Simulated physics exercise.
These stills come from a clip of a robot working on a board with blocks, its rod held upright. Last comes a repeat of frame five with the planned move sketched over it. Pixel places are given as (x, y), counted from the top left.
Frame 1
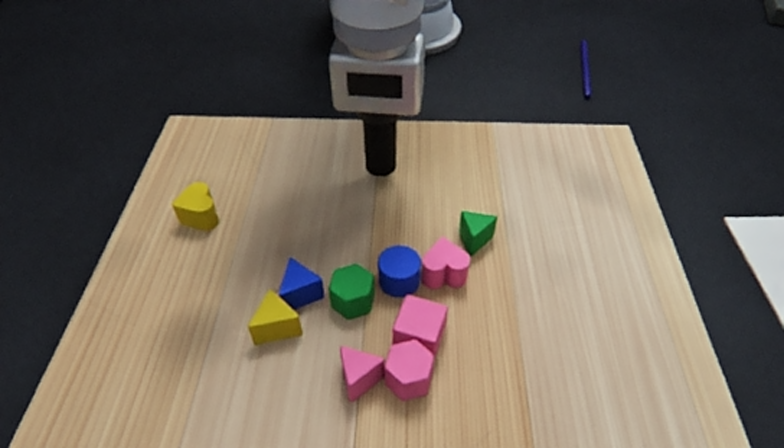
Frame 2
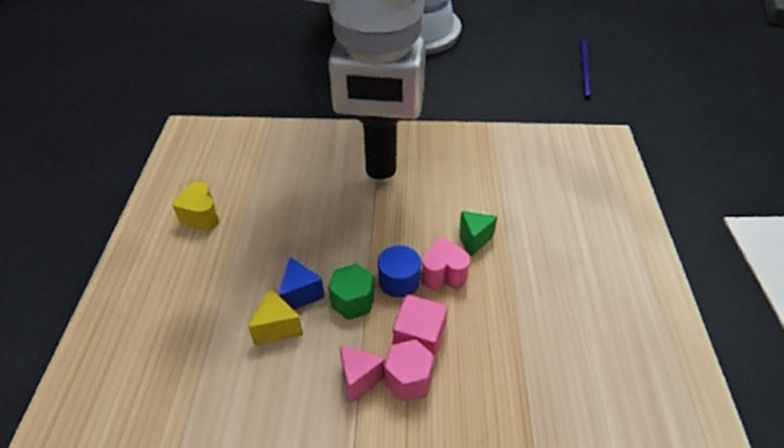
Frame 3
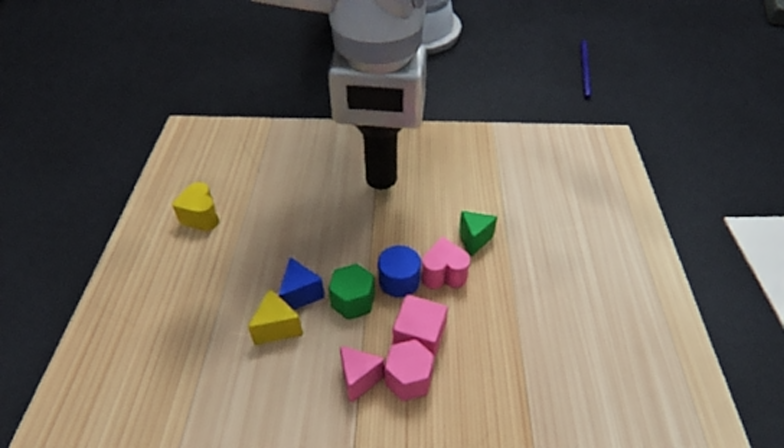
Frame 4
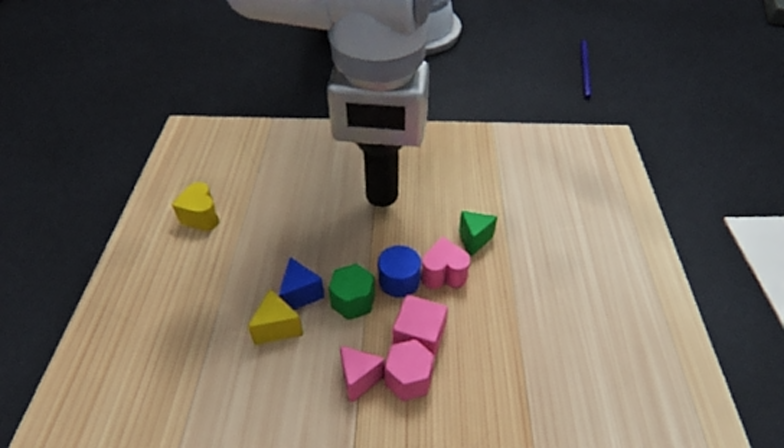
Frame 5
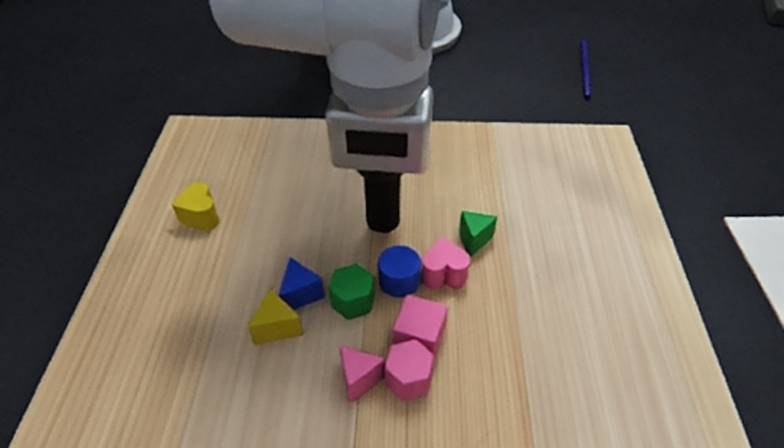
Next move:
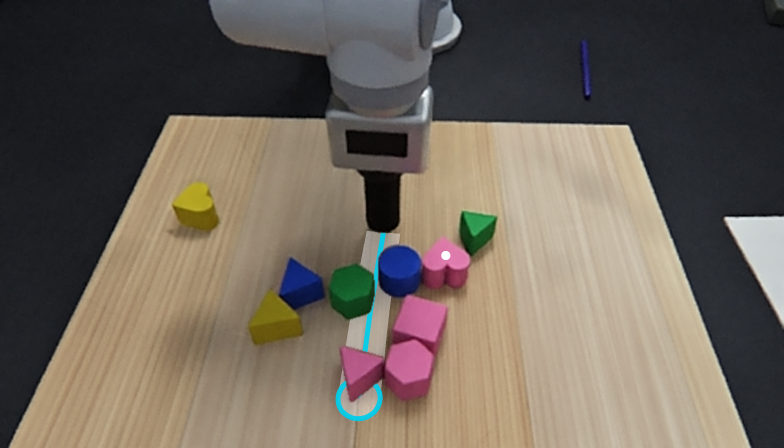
A robot arm with a black rod moves a short way down over a wooden board, nearing a blue round block among scattered yellow, green, blue and pink blocks, while all the blocks stay still.
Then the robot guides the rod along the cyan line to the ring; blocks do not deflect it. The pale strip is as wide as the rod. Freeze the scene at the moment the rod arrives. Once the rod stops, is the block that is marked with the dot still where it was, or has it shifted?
It gets no push and keeps its place.
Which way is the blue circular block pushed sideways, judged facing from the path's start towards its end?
Out to the left.
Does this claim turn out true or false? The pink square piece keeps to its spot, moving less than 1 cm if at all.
That claim is false.
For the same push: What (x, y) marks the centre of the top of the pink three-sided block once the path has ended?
For the centre of its top, I'd go with (353, 417).
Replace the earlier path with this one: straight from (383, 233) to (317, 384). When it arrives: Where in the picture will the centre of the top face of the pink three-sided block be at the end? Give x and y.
It comes to (364, 385).
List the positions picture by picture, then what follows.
In the first frame, rod's lower end at (381, 166); green six-sided block at (351, 281); pink three-sided block at (358, 363); blue circular block at (400, 261); pink square piece at (421, 317); pink heart block at (446, 256).
In the second frame, rod at (381, 169); blocks still.
In the third frame, rod at (381, 179); blocks still.
In the fourth frame, rod at (382, 196); blocks still.
In the fifth frame, rod at (383, 221); green six-sided block at (351, 281); pink three-sided block at (358, 363); blue circular block at (400, 261); pink square piece at (421, 317); pink heart block at (446, 256).
Drawn move, from (383, 233) to (359, 398); the dot is on the pink heart block.
What follows on the original path. One third of the way, rod at (375, 268); green six-sided block at (348, 286); blue circular block at (408, 280); pink square piece at (426, 322).
Two thirds of the way, rod at (366, 323); green six-sided block at (323, 317), turned 50° clockwise; blue circular block at (413, 284); pink square piece at (432, 326), turned 20° clockwise.
At the end, rod at (358, 388); green six-sided block at (322, 318), turned 50° clockwise; pink three-sided block at (353, 417), turned 10° anticlockwise; blue circular block at (413, 284); pink square piece at (432, 326), turned 20° clockwise; pink heart block still.
